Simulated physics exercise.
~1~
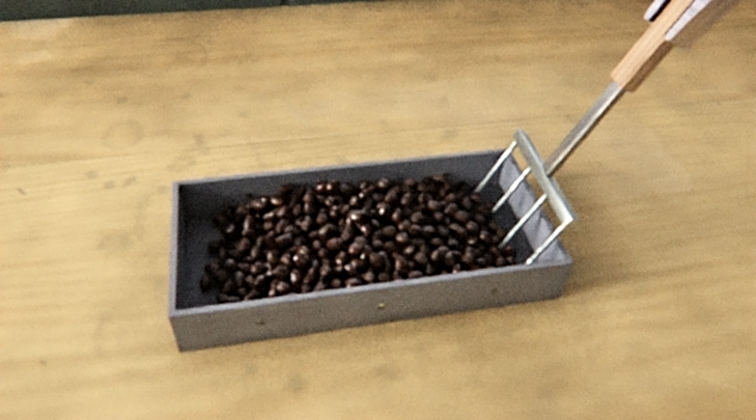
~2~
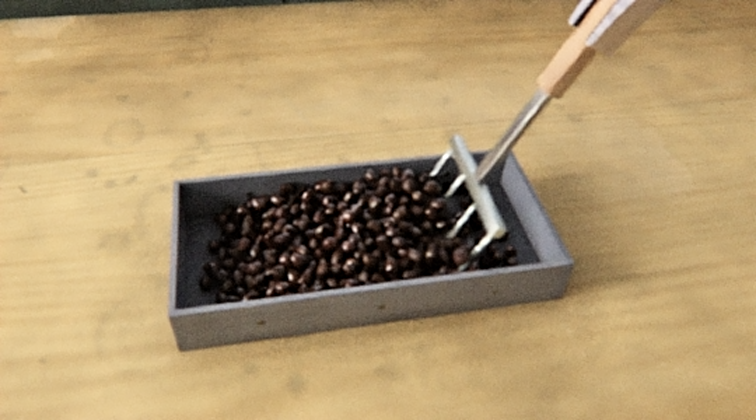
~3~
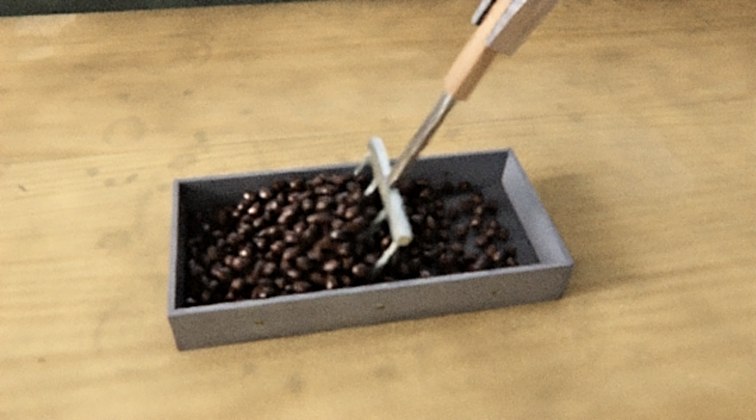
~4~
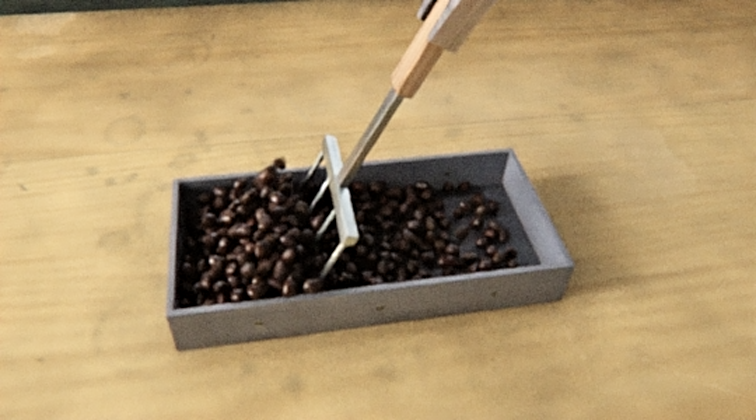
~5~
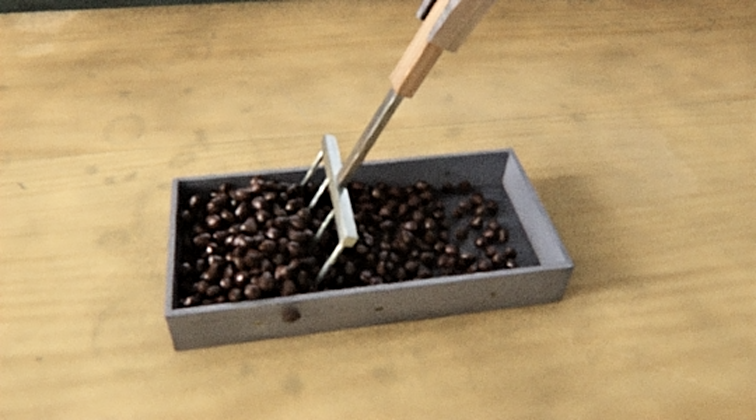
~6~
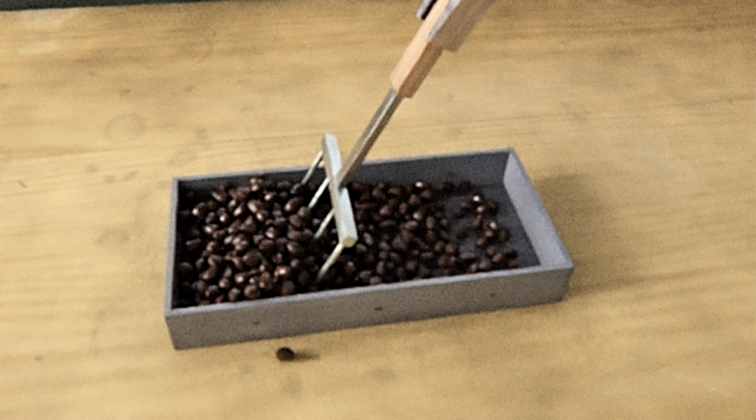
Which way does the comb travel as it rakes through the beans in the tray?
The comb moves to the left, going from the right end of the tray toward the left side before it stops.
